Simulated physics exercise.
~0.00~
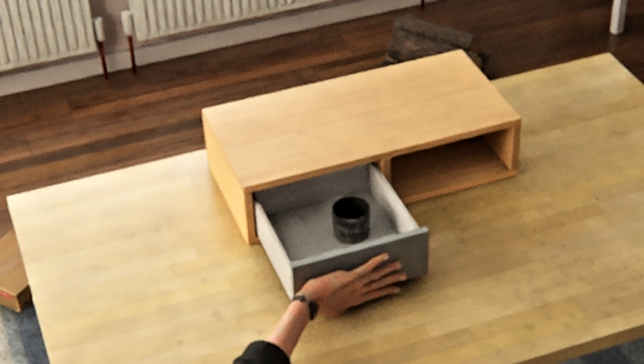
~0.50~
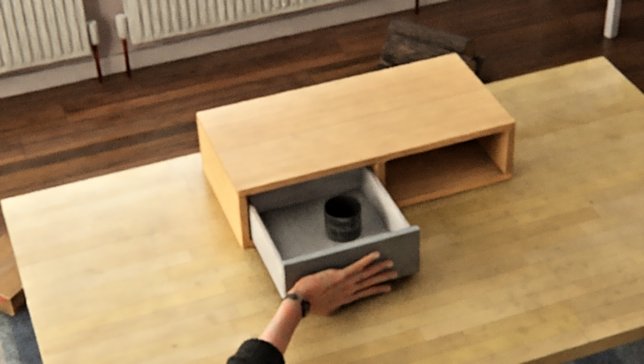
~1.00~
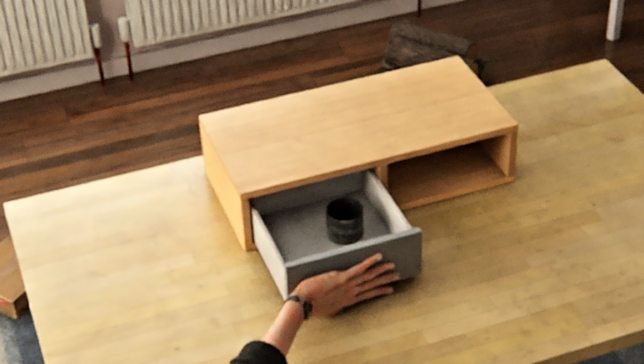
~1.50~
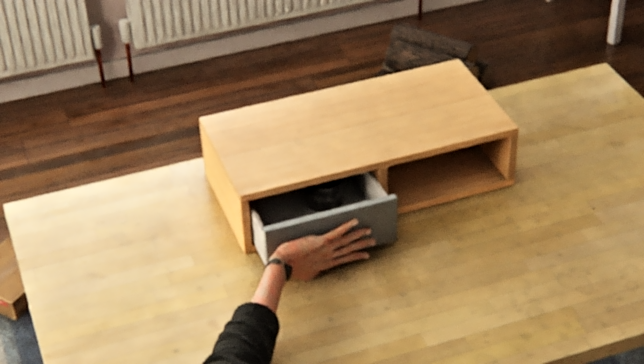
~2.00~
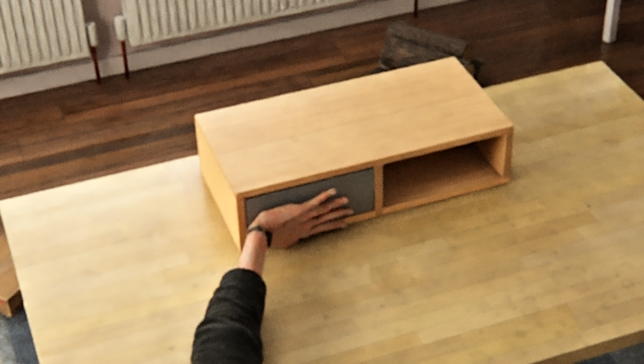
The clip shows a wooden chest on a table with an open grey drawer holding a black beaker, a hand resting against the drawer's front. The hand then pushes the drawer inward, the beaker disappears from view inside, and the drawer ends up fully closed.
